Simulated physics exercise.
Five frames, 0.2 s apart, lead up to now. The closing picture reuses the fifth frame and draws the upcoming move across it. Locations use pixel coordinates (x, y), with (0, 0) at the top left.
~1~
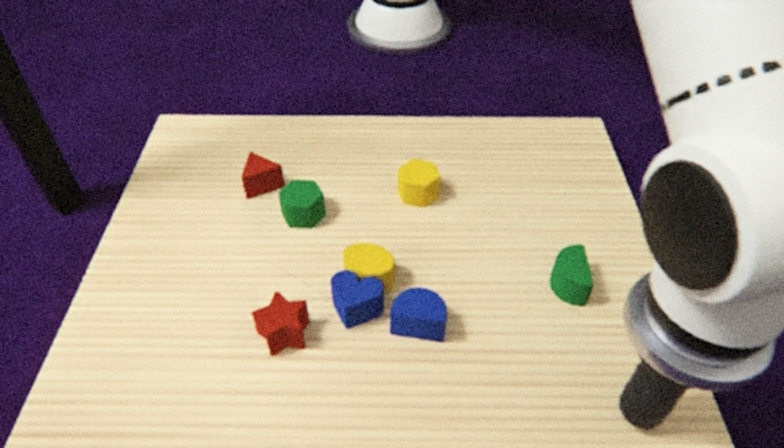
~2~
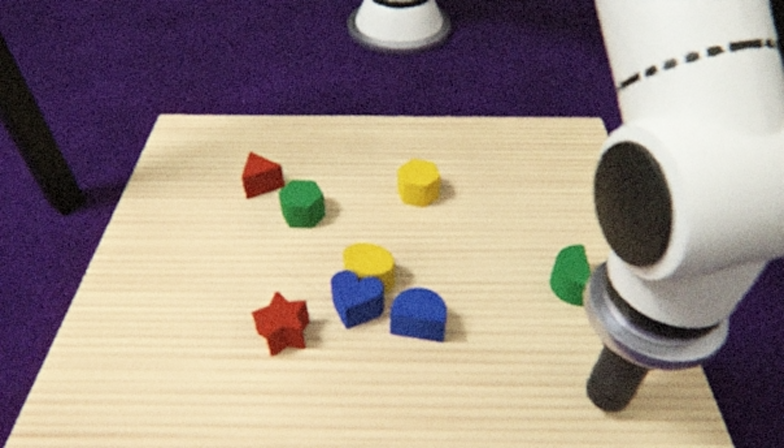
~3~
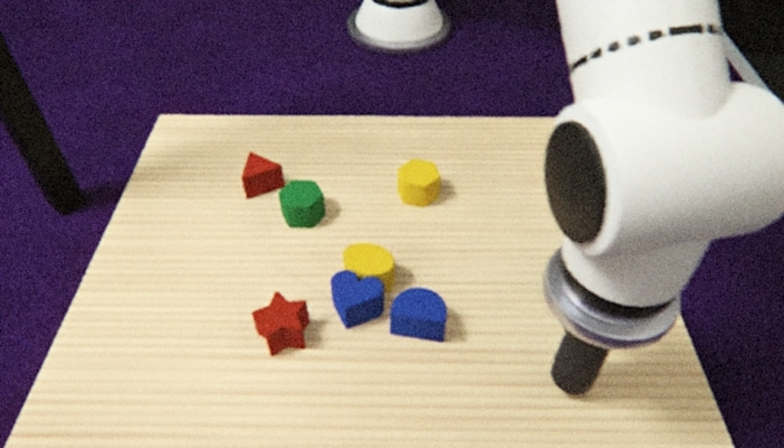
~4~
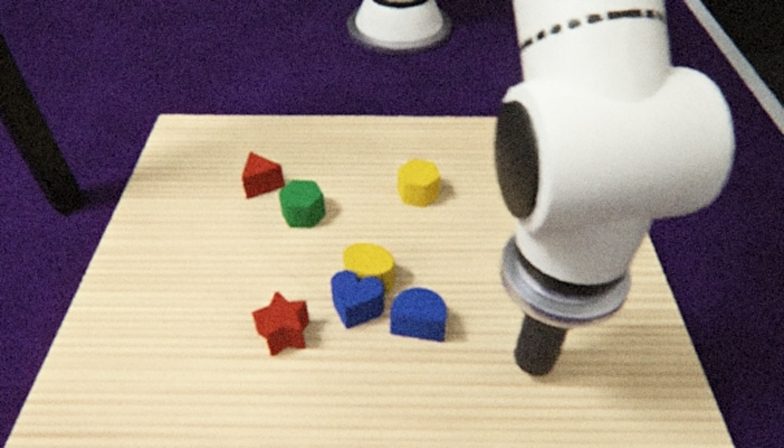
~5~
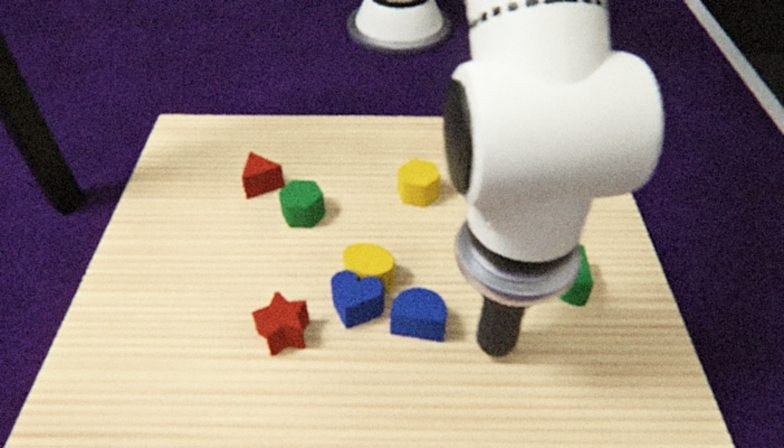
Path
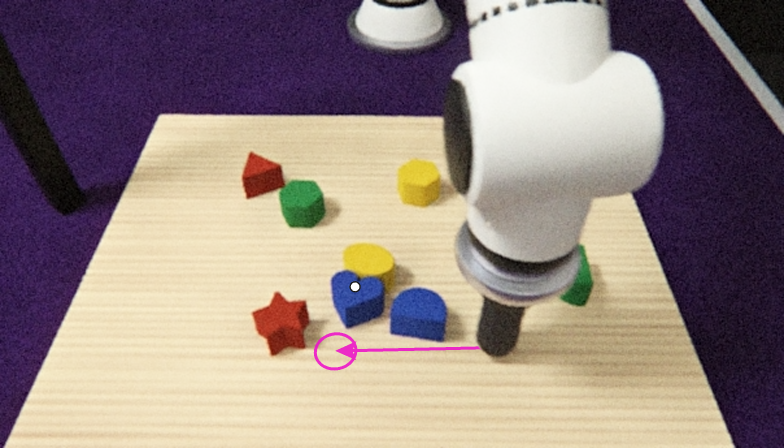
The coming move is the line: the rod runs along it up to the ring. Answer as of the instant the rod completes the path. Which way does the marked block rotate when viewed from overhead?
It spins against the clock.
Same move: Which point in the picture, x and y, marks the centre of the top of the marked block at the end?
It will end up at (332, 278).
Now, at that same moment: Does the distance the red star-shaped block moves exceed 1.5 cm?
No, that is not how it ends up.
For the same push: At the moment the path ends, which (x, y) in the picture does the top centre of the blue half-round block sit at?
By then it is at (370, 291).
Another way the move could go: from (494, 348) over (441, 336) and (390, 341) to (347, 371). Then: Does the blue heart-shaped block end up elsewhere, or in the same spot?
By then it is displaced.
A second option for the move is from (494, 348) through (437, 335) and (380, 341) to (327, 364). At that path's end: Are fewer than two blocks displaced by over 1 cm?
No
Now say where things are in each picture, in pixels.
The first frame shows tip of the rod at (641, 409), middles of tops, red star-shaped block at (280, 312), blue heart-shaped block at (355, 287), yellow oval block at (369, 257), blue half-round block at (420, 304).
The second frame shows rod at (607, 394), nothing pushed.
The third frame shows rod at (572, 377), nothing pushed.
The fourth frame shows rod at (534, 359), nothing pushed.
The fifth frame shows rod at (496, 340), red star-shaped block at (280, 312), blue heart-shaped block at (355, 287), yellow oval block at (369, 257), blue half-round block at (420, 304).
The line goes from (494, 348) to (336, 351); the dot is on the blue heart-shaped block.
What follows on the original path. One third of the way, rod at (442, 342); blue half-round block at (408, 298), turned 25° clockwise.
Two thirds of the way, rod at (388, 343); blue heart-shaped block at (332, 278), turned 35° anticlockwise; yellow oval block at (368, 252); blue half-round block at (378, 291), turned 70° clockwise.
At the end, rod at (335, 344); red star-shaped block unmoved; blue heart-shaped block at (332, 278), turned 35° anticlockwise; yellow oval block at (368, 252); blue half-round block at (370, 291), turned 95° clockwise.
